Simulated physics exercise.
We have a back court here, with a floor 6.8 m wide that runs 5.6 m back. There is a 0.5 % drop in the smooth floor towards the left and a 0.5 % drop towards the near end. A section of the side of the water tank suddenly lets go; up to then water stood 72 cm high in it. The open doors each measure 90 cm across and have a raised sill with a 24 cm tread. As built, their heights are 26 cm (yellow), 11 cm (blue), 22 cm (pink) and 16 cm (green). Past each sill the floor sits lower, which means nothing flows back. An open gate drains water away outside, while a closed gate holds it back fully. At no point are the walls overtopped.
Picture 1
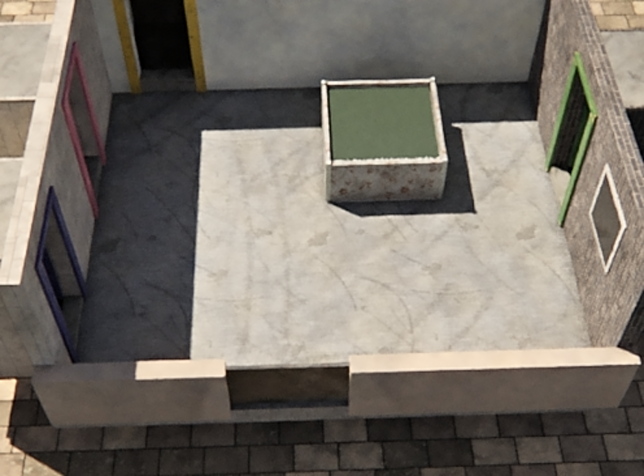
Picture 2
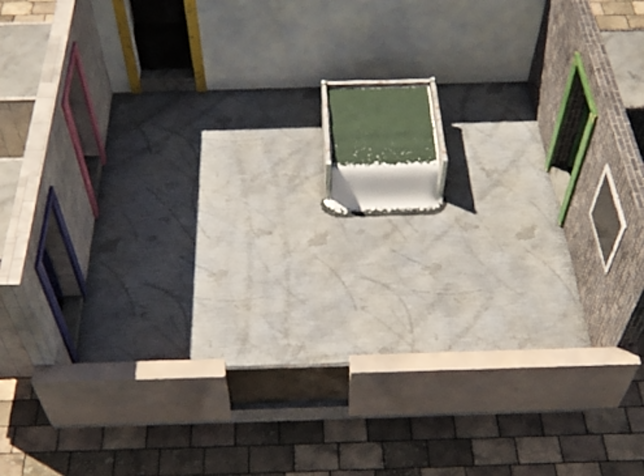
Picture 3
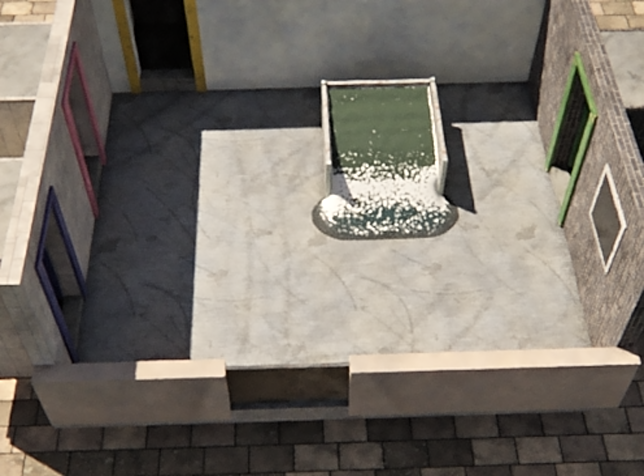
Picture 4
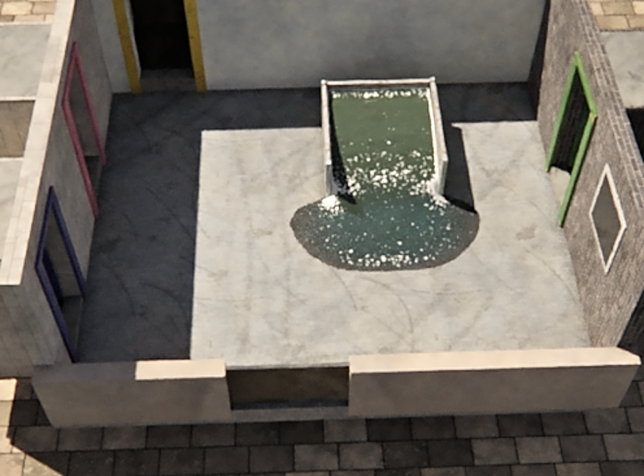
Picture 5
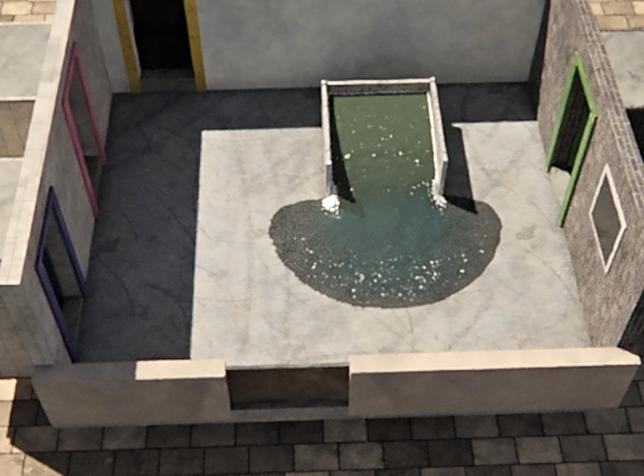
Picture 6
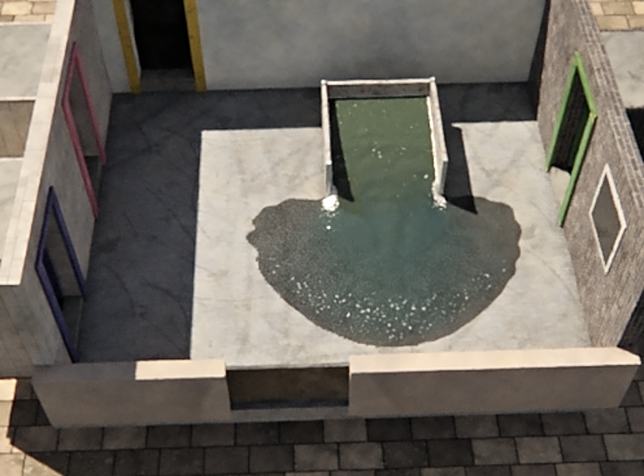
Greenish water bursts from the open front of a square tank in a walled court, seen from high above and in front by a still camera. The pale stone floor is ringed by blue and pink doorways left, a yellow one behind and a green one right. White froth tumbles out first, then the dark pool fans forward and sideways in a widening, speckled half-circle.
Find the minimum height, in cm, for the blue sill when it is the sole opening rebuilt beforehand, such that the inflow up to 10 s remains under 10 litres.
The minimum height is about 15 cm.
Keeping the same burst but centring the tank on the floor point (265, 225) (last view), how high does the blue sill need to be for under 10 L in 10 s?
Then roughly 20 cm.
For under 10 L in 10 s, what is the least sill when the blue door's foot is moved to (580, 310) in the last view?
Around 14.5 cm would do it.
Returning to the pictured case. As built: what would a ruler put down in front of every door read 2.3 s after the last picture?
Centimetres: Yellow = 0, blue = 13, pink = 0, green = 1.
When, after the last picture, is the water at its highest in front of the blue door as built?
Around 2.8 seconds.
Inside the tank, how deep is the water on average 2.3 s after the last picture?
The average depth is some 11 cm.
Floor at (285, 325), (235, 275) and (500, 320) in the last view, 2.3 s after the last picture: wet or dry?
In turn: Under water, under water, flooded.
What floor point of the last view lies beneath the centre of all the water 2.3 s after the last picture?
Roughly (369, 306).
Then, 0.7 s after the last picture water covers 35 % of the floor, deepest (34 cm) near (381, 388); it has not reached the blue door.
Then, 2.3 s after the last picture water covers 45 % of the floor, deepest (31 cm) near (85, 398); 13 cm at the blue door, 0 litres in over its 11 cm sill.
Then, 9.3 s after the last picture water covers 95 % of the floor, deepest (10 cm) near (113, 93); 7 cm at the blue door, 36 litres in over its 11 cm sill.
At the blue door as built, the water peaked near 19 cm, 2.7 s after the last picture.
Run again over the same 10 s with other heights there, 21 litres in over 13 cm, 3 litres over 18 cm. The limit of 10 litres is kept from about 15 cm up.
